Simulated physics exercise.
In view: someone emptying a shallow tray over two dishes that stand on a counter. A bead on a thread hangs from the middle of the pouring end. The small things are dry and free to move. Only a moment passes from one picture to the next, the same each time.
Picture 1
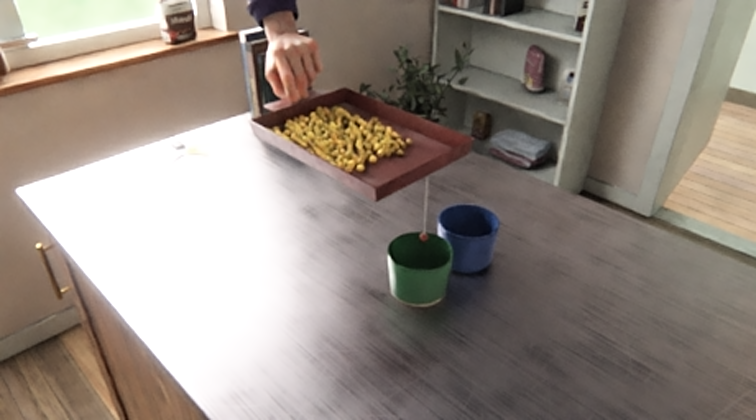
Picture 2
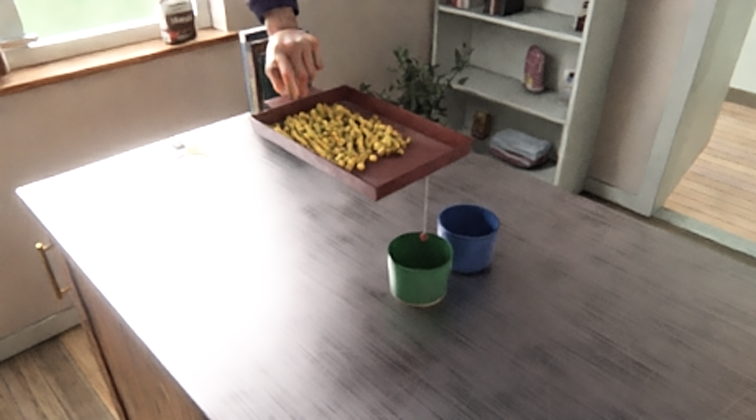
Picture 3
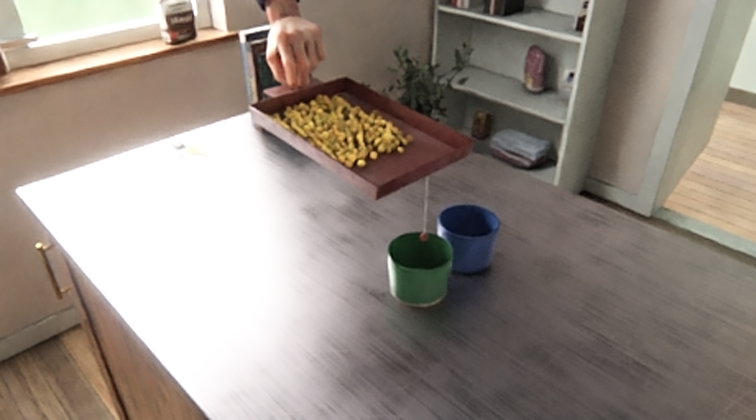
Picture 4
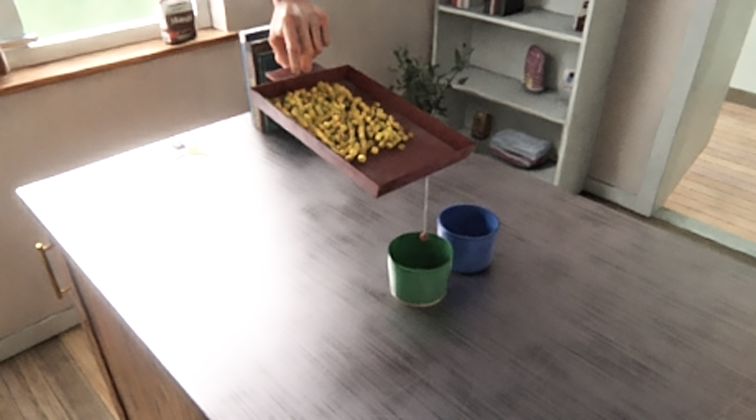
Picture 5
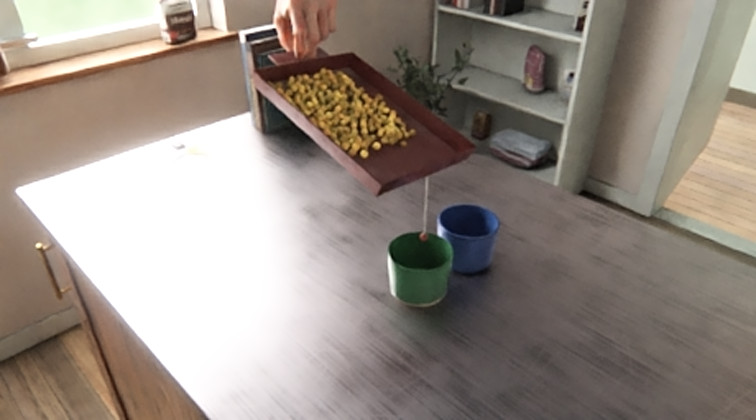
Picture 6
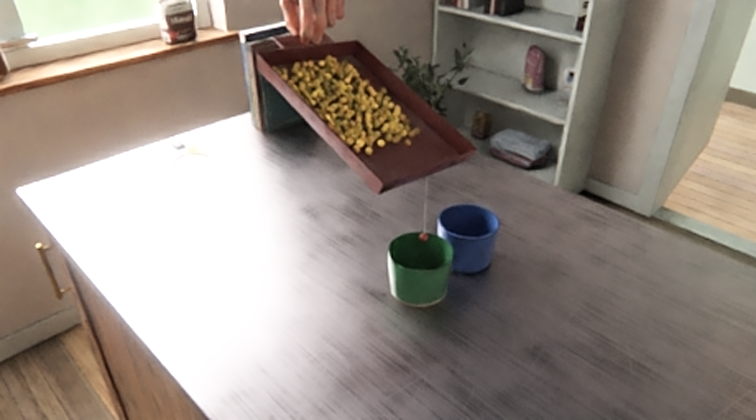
A dark red shallow tray holding small yellow pieces hangs over a grey counter in a bright room, viewed from above at an angle by a still camera. A green dish stands left of a blue one beneath the tray's near end, where a small reddish bead hangs on a thread. A hand steadily raises the far end, steepening the tray, its near edge tilting slightly toward the right corner.
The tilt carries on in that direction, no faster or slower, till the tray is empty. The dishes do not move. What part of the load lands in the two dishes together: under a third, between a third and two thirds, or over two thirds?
The two hold from one third to two thirds of the load.
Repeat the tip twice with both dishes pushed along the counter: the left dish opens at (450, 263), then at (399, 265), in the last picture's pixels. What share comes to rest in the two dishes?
In turn 70 and 40 in a hundred.
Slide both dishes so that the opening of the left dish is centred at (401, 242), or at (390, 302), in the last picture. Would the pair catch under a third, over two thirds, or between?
At the first place under a third, at the second under a third.
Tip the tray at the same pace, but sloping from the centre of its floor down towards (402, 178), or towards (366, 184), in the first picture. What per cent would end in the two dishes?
First some 10, then 0 per cent.
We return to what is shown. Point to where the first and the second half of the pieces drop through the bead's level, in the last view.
Early half (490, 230), late half (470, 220).
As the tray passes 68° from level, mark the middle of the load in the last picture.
Near (451, 159).
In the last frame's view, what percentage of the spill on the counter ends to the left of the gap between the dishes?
Roughly 0 in a hundred.
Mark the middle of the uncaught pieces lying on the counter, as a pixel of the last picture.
At about (508, 294).
Just after the last frame, tray tipped steeply; the larger part on the tray; just a few in the right dish; just a few outside both; about a tenth in the air.
A moment on, tray tipped past a quarter turn; roughly a third on the tray; just a few in the left dish; about a tenth in the right dish; roughly a third outside both; about a tenth in the air.
Further on, tray tipped past a quarter turn; just a few in the left dish; roughly half in the right dish; roughly half outside both.
When it is over, tray tipped past a quarter turn; just a few in the left dish; roughly half in the right dish; roughly half outside both.
